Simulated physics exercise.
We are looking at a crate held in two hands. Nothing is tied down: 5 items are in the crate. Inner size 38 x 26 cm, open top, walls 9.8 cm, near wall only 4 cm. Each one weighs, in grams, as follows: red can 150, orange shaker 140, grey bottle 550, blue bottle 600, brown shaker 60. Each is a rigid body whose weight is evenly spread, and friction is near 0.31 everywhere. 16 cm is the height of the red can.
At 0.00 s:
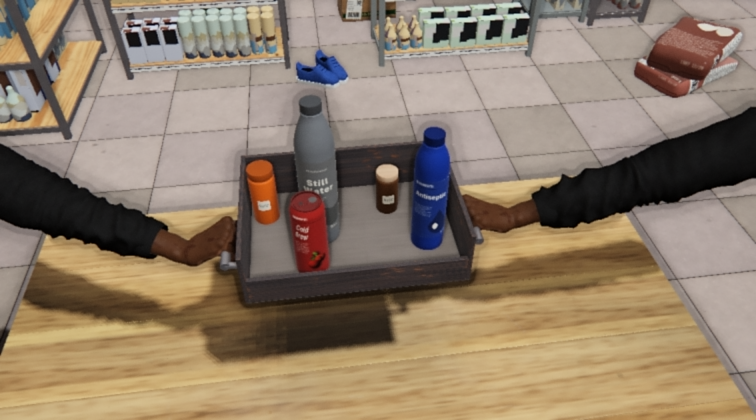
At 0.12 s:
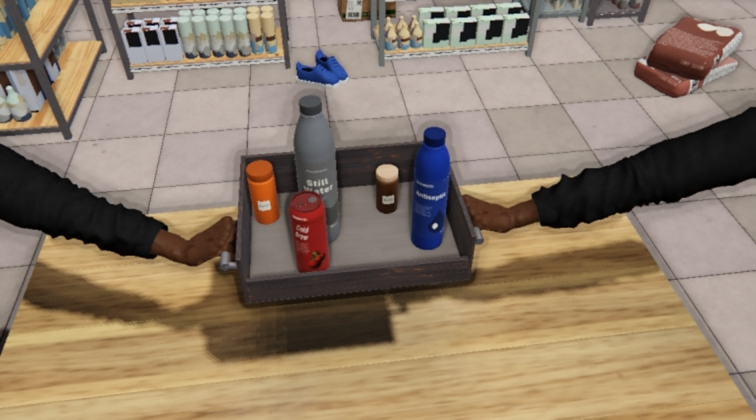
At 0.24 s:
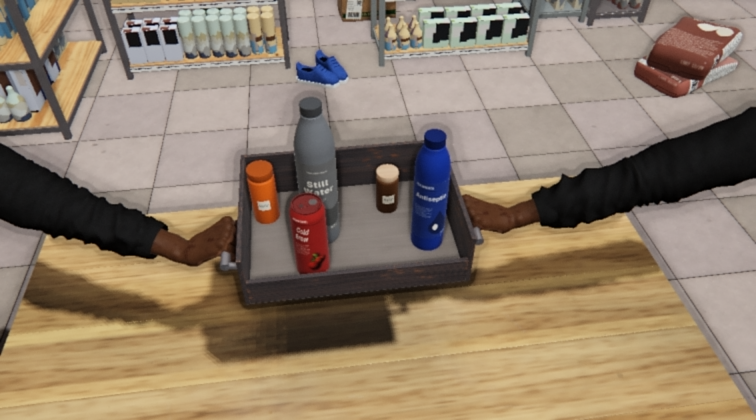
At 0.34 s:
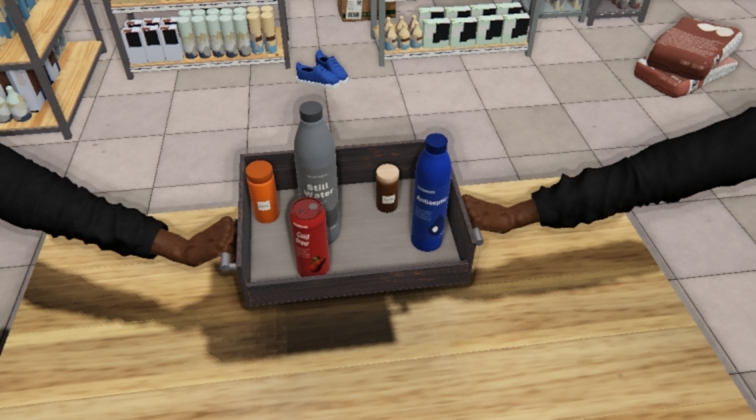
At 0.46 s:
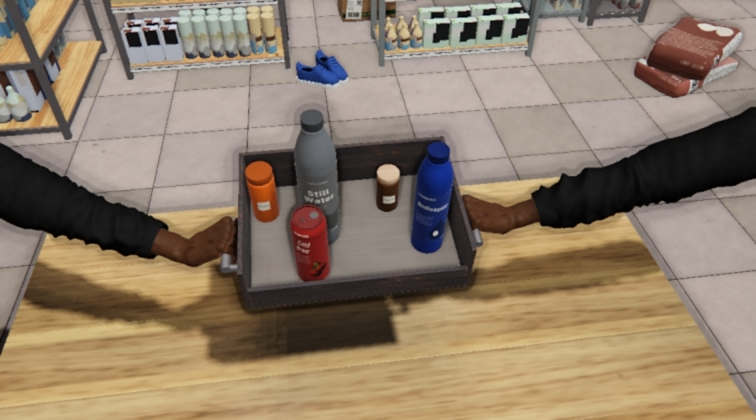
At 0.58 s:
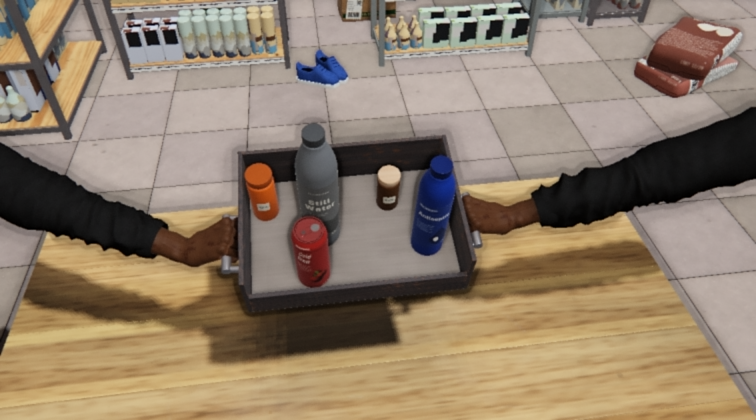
Two hands hold a crate of five items level, then tilt its near side down slightly.
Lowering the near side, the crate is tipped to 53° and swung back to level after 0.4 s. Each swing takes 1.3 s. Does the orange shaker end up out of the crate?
Yes.
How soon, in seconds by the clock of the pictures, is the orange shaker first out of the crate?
1.1 s or so.
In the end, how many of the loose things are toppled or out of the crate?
That makes 4.
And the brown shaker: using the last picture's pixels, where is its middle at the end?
Resting point, approx. (407, 251) px.
After 1.08 s, tip 47°, near side down; red can, grey bottle and blue bottle now out of the crate; orange shaker 26° off its base near (270, 306); brown shaker 6° off its base.
After 1.48 s, tip 53°, near side down; orange shaker now out of the crate; brown shaker 6° off its base.
After 2.58 s, tip 17°, near side down; brown shaker moved 17 cm.
In the end (3.6 s), out of the crate, red can, orange shaker, grey bottle and blue bottle; not toppled but over 5 cm from the start, brown shaker.
